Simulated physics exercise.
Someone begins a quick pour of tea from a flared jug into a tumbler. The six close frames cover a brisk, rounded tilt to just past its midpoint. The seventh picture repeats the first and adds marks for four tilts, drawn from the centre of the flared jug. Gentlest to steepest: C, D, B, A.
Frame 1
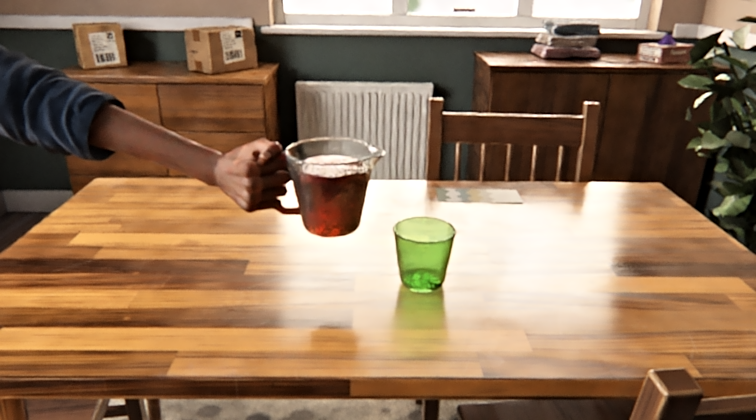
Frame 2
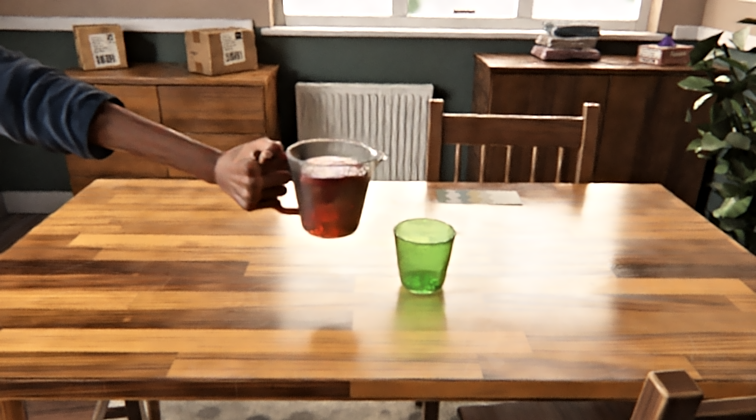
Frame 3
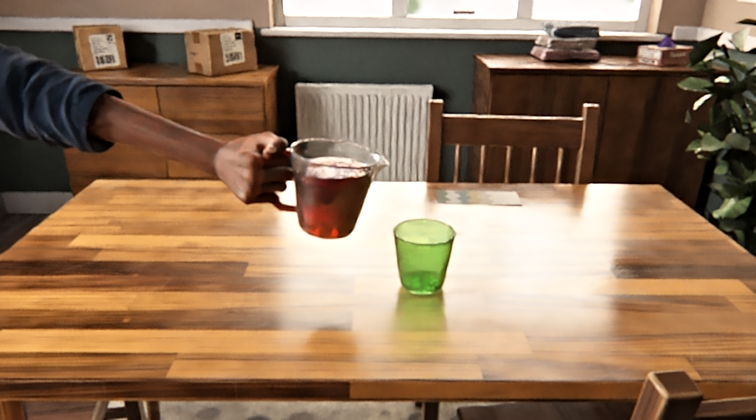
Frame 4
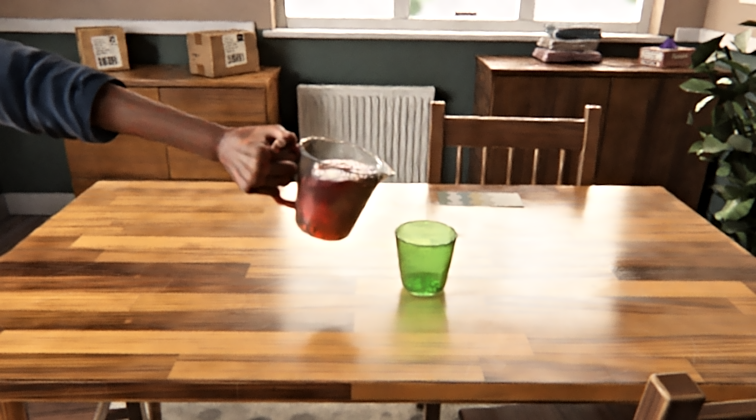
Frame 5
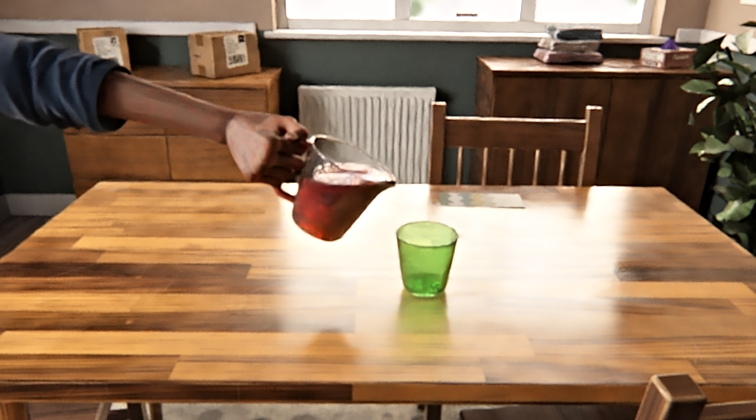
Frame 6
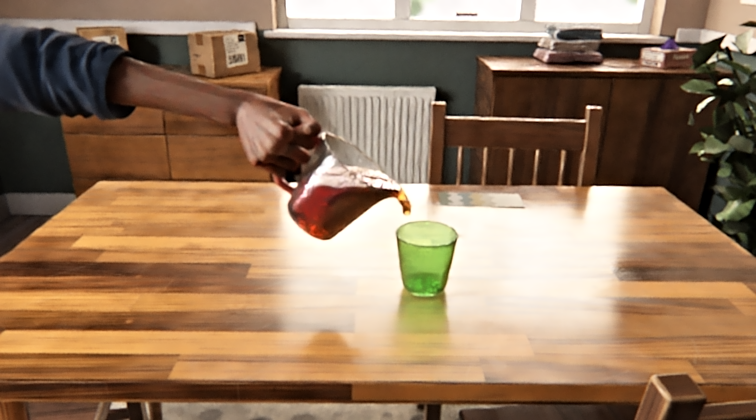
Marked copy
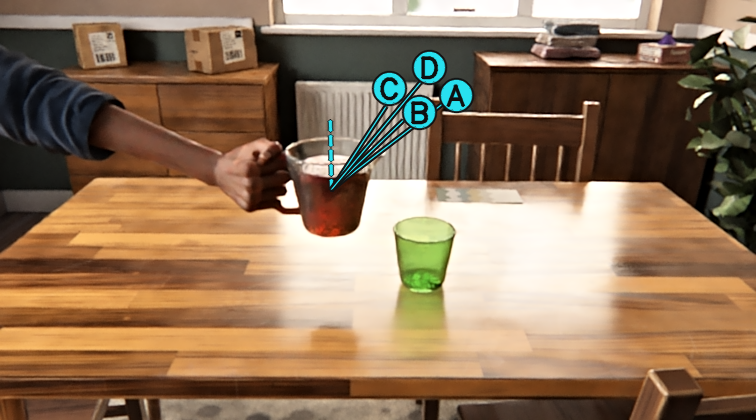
A hand tilting a glass jug of reddish-brown tea above a green tumbler on a wooden table, tea starting over the lip.
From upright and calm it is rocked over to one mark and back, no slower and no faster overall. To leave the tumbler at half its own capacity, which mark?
The answer is tilt B.
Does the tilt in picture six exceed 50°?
No, it does not.
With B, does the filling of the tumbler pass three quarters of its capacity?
No.
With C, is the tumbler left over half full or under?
Under half.
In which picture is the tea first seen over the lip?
Picture 6.
On the marked copy, A at (441, 104); B at (402, 120); C at (385, 107); D at (420, 82).
If A is chosen, the tumbler ends with about 66 % of what it can hold.
If B is chosen, the tumbler ends with about 49 % of what it can hold.
If C is chosen, the tumbler ends with about 19 % of what it can hold.
If D is chosen, the tumbler ends with about 33 % of what it can hold.
